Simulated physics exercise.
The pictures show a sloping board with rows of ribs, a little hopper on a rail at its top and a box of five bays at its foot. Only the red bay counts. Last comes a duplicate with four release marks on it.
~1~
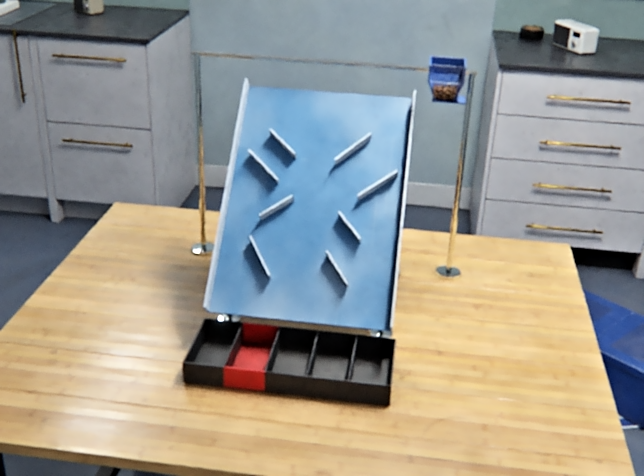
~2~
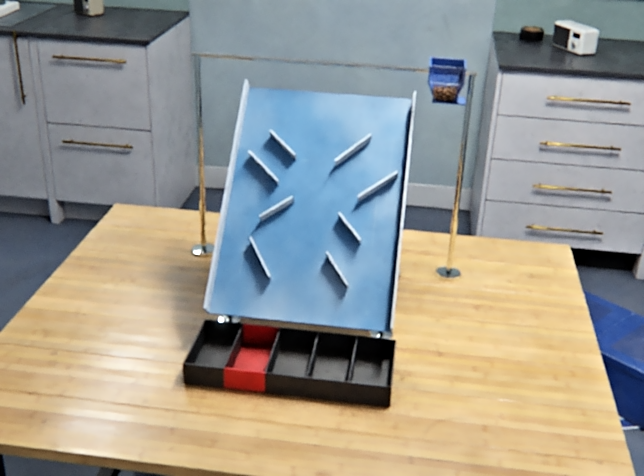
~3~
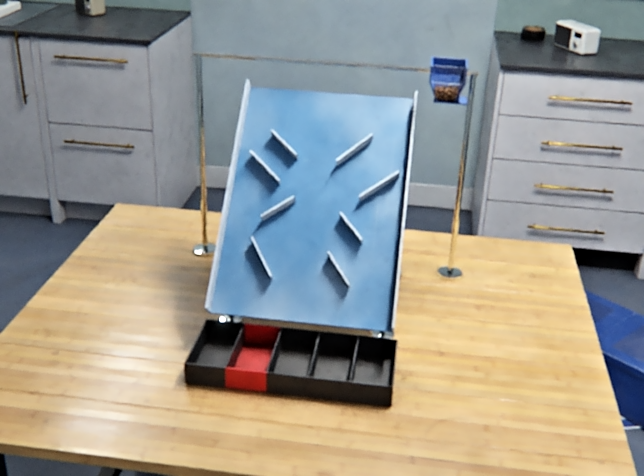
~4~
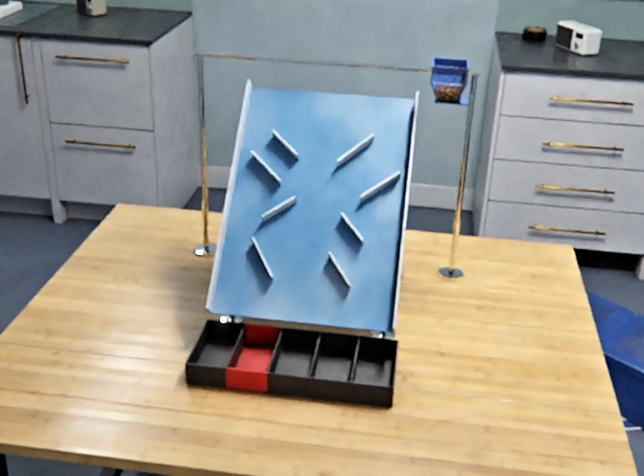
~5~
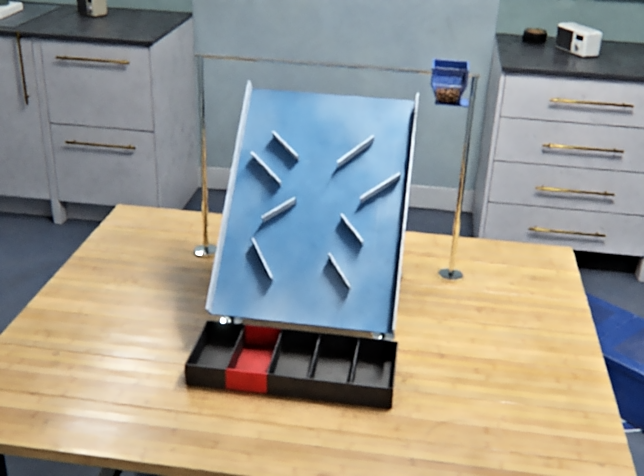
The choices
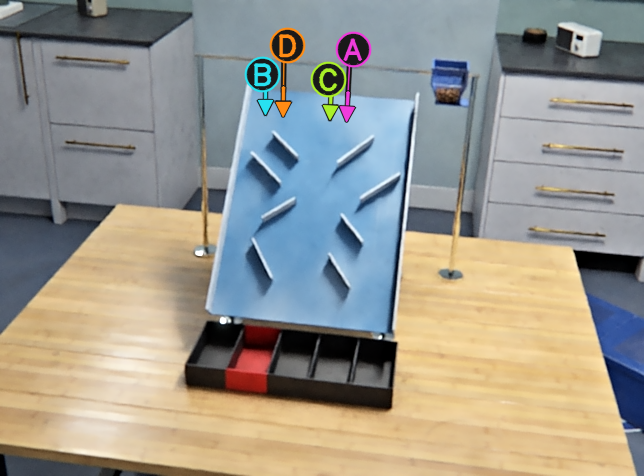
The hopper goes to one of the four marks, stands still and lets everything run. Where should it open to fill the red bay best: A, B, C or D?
The answer is mark A.
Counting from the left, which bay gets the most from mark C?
It is the third one.
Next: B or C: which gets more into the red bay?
Mark C.
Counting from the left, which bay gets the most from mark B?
The first.
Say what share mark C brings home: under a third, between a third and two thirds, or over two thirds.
Mark C gives under a third.
On the marked copy, mark A meets the board at (346, 116); mark B meets the board at (265, 109); mark C meets the board at (330, 114); mark D meets the board at (283, 111).
With A, close to a third in the red bay, close to half in other bays, a small share outside the box.
With B, only a few in the red bay, all but a few in other bays, a small share outside the box.
With C, a small share in the red bay, the bulk in other bays, a small share outside the box.
With D, a small share in the red bay, all but a few in other bays.
